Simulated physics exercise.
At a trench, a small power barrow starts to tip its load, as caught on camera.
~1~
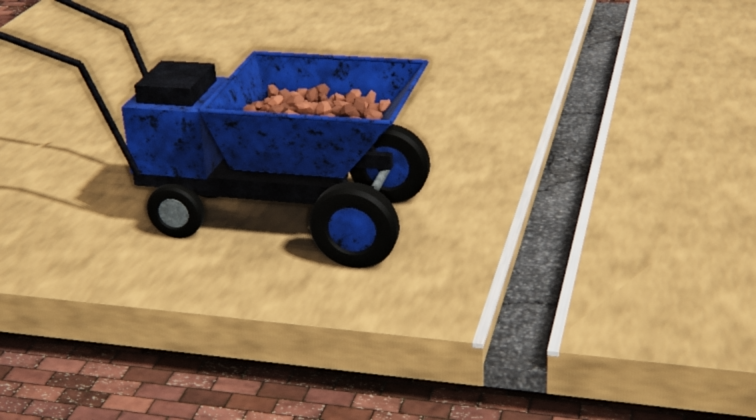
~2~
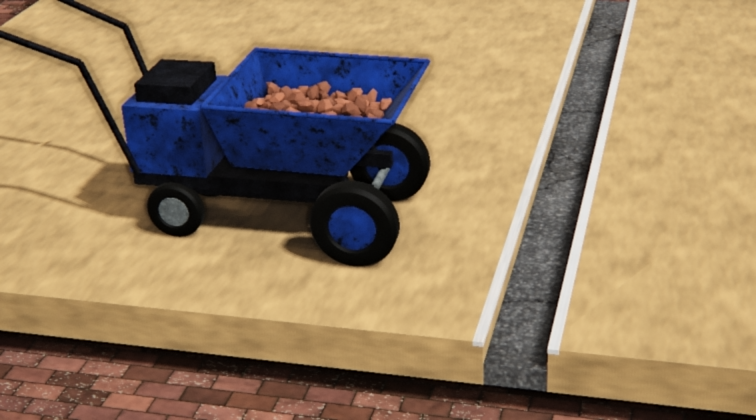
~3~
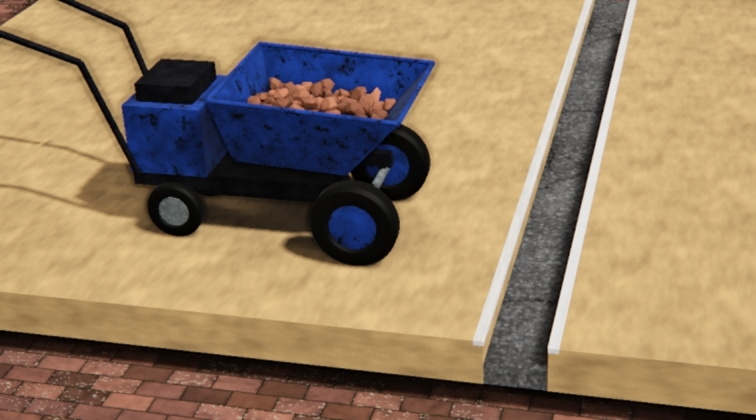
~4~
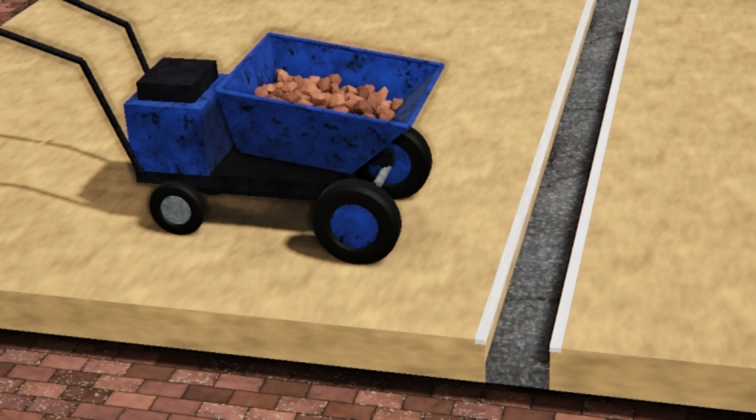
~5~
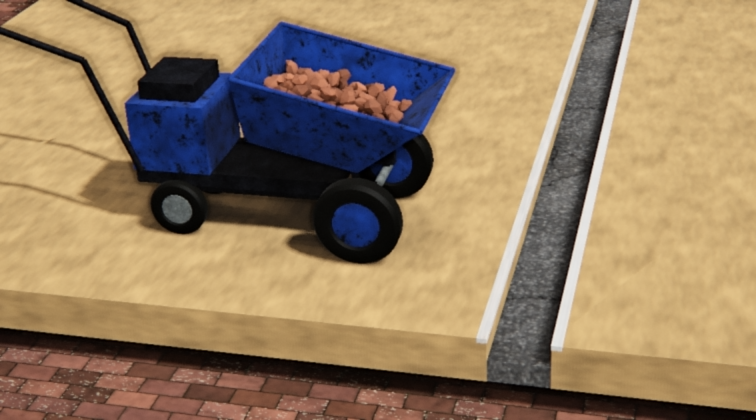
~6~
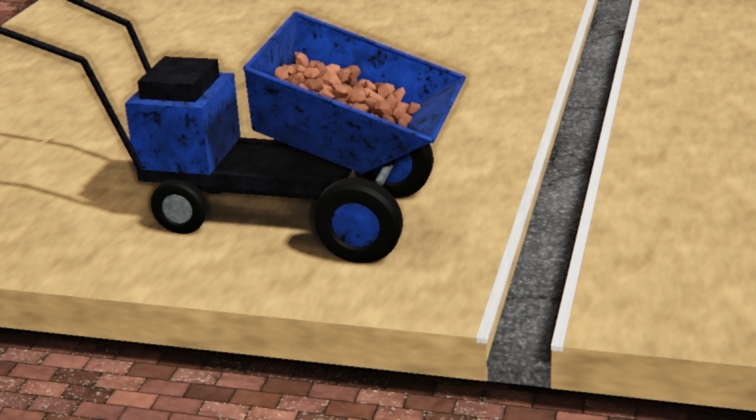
A blue power barrow stands on a sandy slab edged by red brick paving, seen from above and to one side. Its scuffed skip holds reddish-brown rubble, with black handles at left and a narrow, white-edged grey trench crossing the slab at right. The skip begins level, then its rear rises gradually, tilting it clearly rightward, while the wheels stay in place and the view barely shifts.
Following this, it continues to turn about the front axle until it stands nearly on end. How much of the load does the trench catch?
Over half.
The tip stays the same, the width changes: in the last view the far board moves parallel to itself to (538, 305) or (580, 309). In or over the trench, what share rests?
The first try comes out at 40 percent and the second at 70 percent.
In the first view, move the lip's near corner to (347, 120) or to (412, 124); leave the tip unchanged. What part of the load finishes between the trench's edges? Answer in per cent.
Approximately 30 per cent and 80 per cent, in that order.
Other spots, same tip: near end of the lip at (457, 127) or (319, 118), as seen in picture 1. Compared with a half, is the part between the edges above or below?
Initially shy of half, next shy of half.
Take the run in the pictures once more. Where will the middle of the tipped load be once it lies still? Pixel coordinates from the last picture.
Close to (541, 240).
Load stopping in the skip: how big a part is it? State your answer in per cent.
Close to 15 per cent, give or take.
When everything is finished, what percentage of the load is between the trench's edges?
That share works out at some 70 %.
Soon, skip tipped steeply; all in the skip.
A while on, skip tipped right over; most in the skip; a small part short of the trench; a small part in or heaped over the trench.
Towards the end, skip tipped right over; about a quarter in the skip; a small part short of the trench; about two thirds in or heaped over the trench; a stray few beyond it.
Finally, skip tipped right over; a small part in the skip; a small part short of the trench; about two thirds in or heaped over the trench; a stray few beyond it.
